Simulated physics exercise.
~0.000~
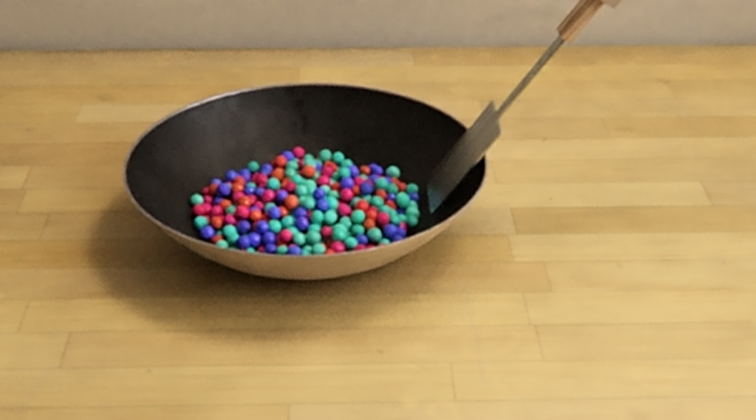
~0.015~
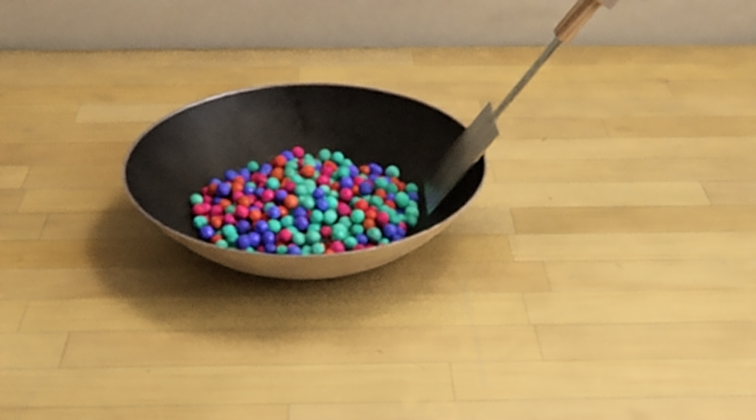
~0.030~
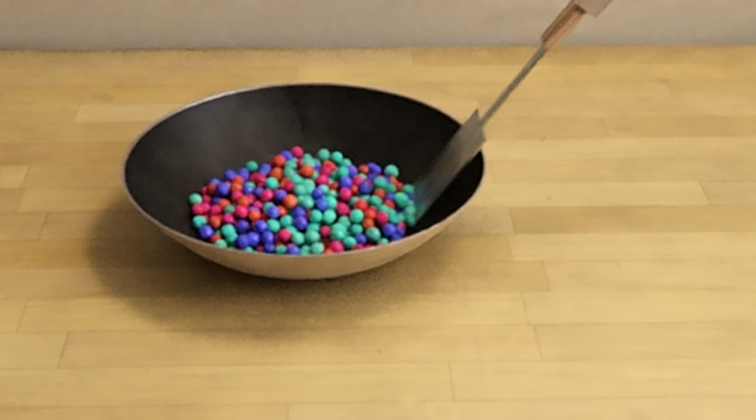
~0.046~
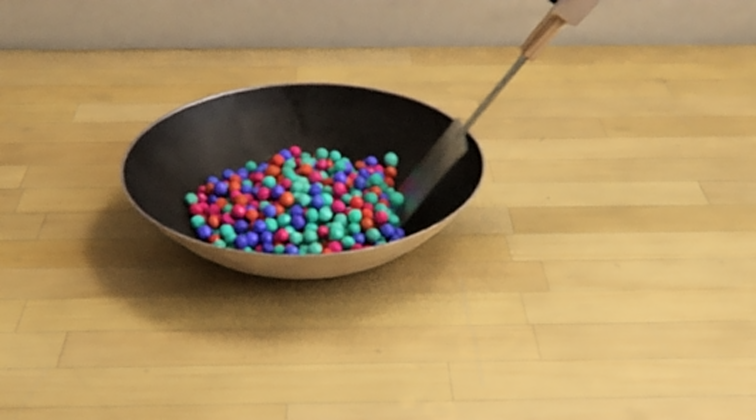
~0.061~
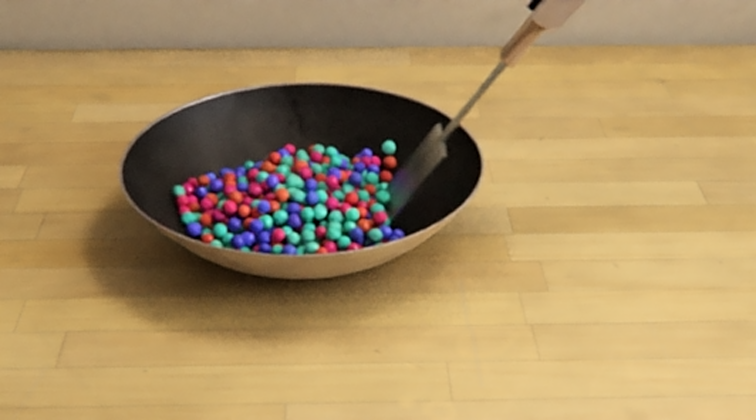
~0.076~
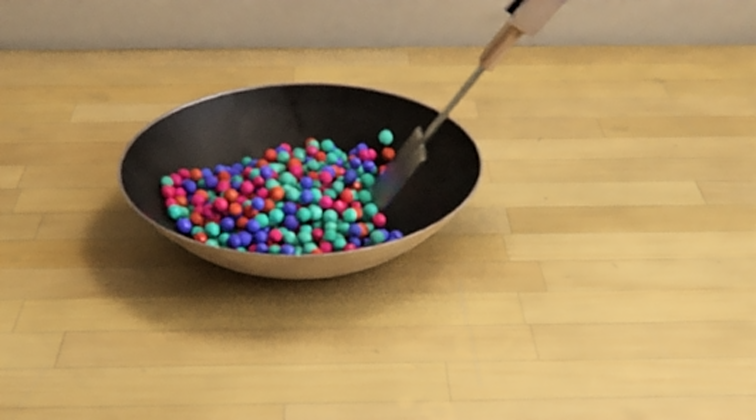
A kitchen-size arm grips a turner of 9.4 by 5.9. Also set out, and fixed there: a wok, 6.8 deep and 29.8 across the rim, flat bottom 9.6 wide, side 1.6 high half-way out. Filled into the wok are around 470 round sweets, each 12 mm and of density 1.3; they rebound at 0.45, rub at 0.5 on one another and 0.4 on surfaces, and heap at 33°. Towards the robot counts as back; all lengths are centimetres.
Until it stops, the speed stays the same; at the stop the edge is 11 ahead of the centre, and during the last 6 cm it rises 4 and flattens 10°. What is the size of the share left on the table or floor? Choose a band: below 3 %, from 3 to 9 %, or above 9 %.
Above 9 %.
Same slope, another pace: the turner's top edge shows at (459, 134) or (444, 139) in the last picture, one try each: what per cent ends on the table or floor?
That comes to about 10 and about 15 percent, in that order.
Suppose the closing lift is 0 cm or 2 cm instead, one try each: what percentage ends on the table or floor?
First try about 25 %, second try about 30 %.
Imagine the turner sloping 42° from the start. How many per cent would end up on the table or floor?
It would then be close to 25 %.
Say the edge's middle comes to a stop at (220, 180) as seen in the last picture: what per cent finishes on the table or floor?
About 10 per cent.
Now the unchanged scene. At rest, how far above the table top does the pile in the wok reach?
It reaches roughly 5.0 cm.
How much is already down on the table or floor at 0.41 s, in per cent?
Around 5 %.
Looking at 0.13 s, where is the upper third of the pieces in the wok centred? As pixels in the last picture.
At about (253, 190).
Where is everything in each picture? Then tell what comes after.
The first frame shows turner top edge at (497, 116), sloping 55°; upper third of the load around (308, 201), from x 195 to 415, top at y 155; 467 in the wok.
The second frame shows turner top edge at (494, 117), sloping 55°; upper third of the load around (307, 200), from x 195 to 410, top at y 155.
The third frame shows turner top edge at (482, 124), sloping 55°; upper third of the load around (306, 200), from x 195 to 410, top at y 155.
The fourth frame shows turner top edge at (462, 133), sloping 55°; upper third of the load around (306, 199), from x 190 to 395, top at y 155.
The fifth frame shows turner top edge at (442, 139), sloping 55°; upper third of the load around (297, 194), from x 180 to 395, top at y 150.
The sixth frame shows turner top edge at (422, 143), sloping 55°; upper third of the load around (289, 192), from x 165 to 395, top at y 140; 467 in the wok.
After 0.13 s, sloping 55°, highest piece 7 above the table; 467 in the wok.
After 0.18 s, sloping 53°, highest piece 7 above the table; 467 in the wok.
After 0.41 s, sloping 45°, highest piece 16 above the table; 353 in the wok, 34 on the table or floor, 80 on the blade or in flight.
After 1.46 s, sloping 45°, highest piece 5 above the table; 353 in the wok, 114 on the table or floor.
At rest, 353 in the wok, 114 on the table or floor. That is 24 % on the table or floor.
